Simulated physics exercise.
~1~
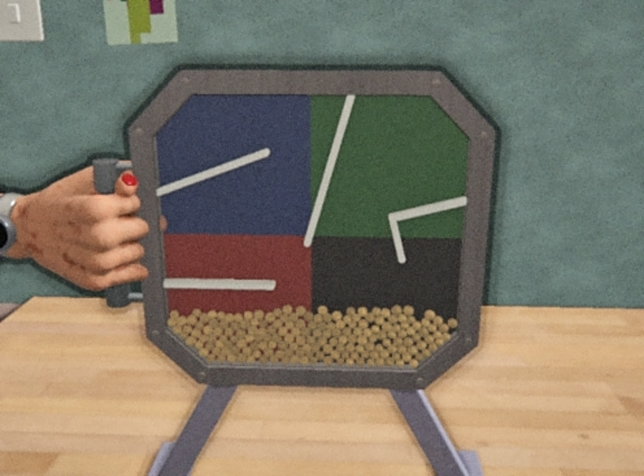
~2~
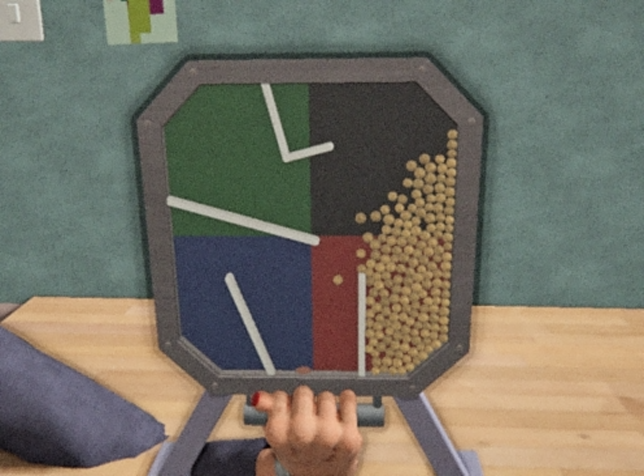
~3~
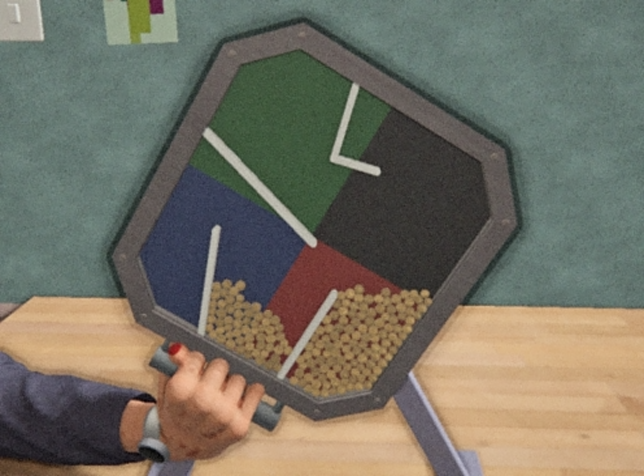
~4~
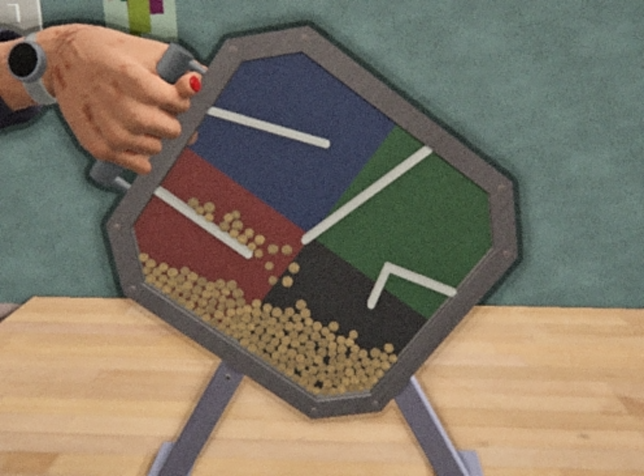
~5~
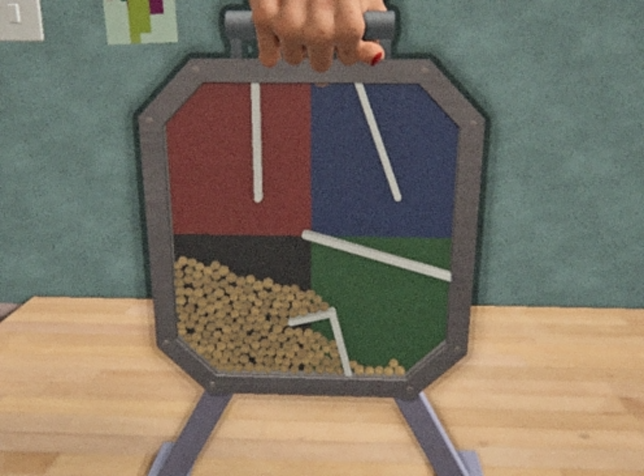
A flat, eight-sided grey case with a window stands on a pale wooden table before a teal wall, seen from the front. Its quarters are blue and green above, red and black below, with white strips inside and small pale beads along the bottom. A hand on the left handle turns it anticlockwise until the handle is at the bottom and beads heap up on the right. It then swings back clockwise, past its starting position, the beads spilling across red into black. It ends with the handle on top, most beads piled in black at lower left, a few in green.
